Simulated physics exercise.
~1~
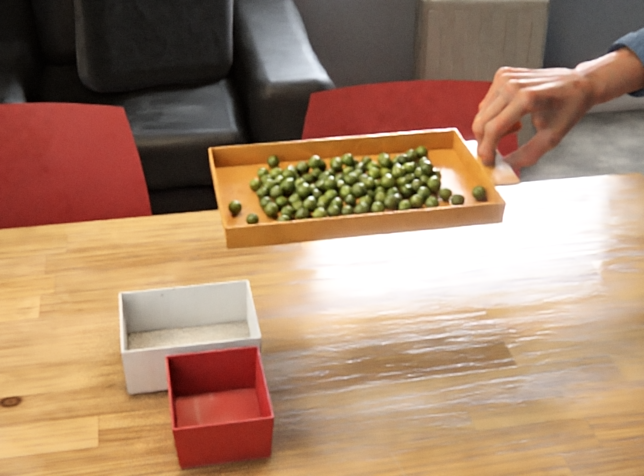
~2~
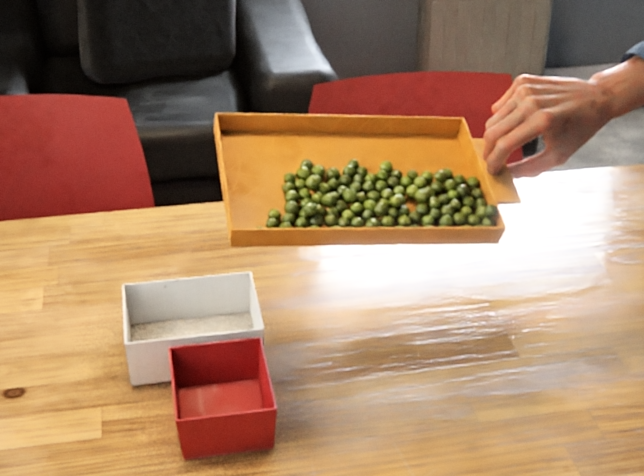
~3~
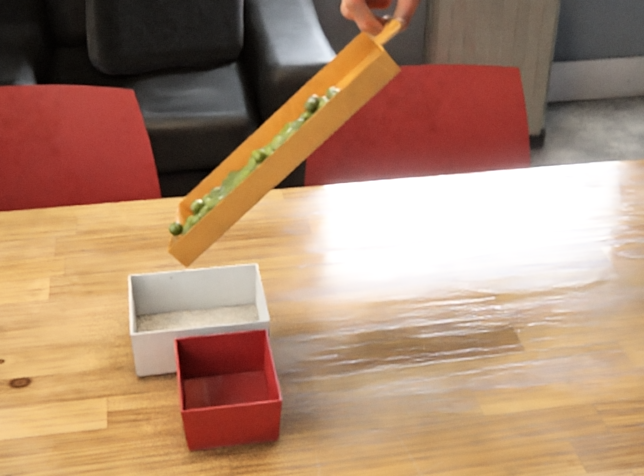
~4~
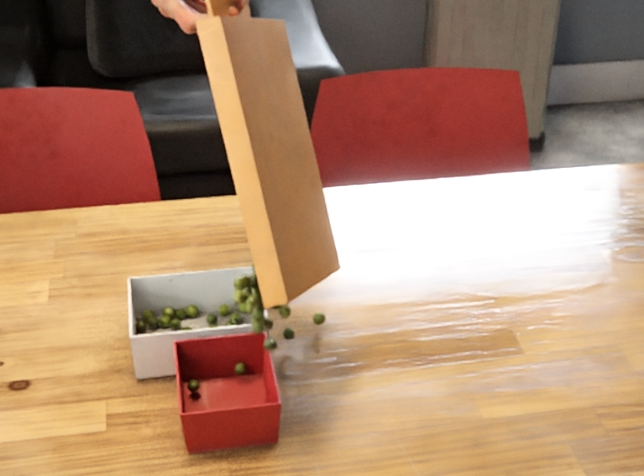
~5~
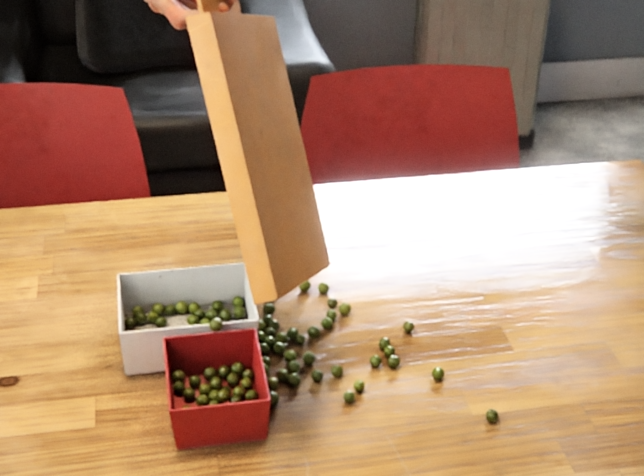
On a wooden table in a room with red chairs and a dark armchair, a white tin and a smaller red tin stand close together. Above them, a hand holds an orange tray carrying a heap of small green olives, which gather along its near edge. The hand moves the tray left and tips its left end steeply down towards the tins. As the tray swings nearly upright, olives tumble into both tins and spill beside them. At the end the tray hangs empty, with olives in the white and red tins and many others scattered across the table to the right.
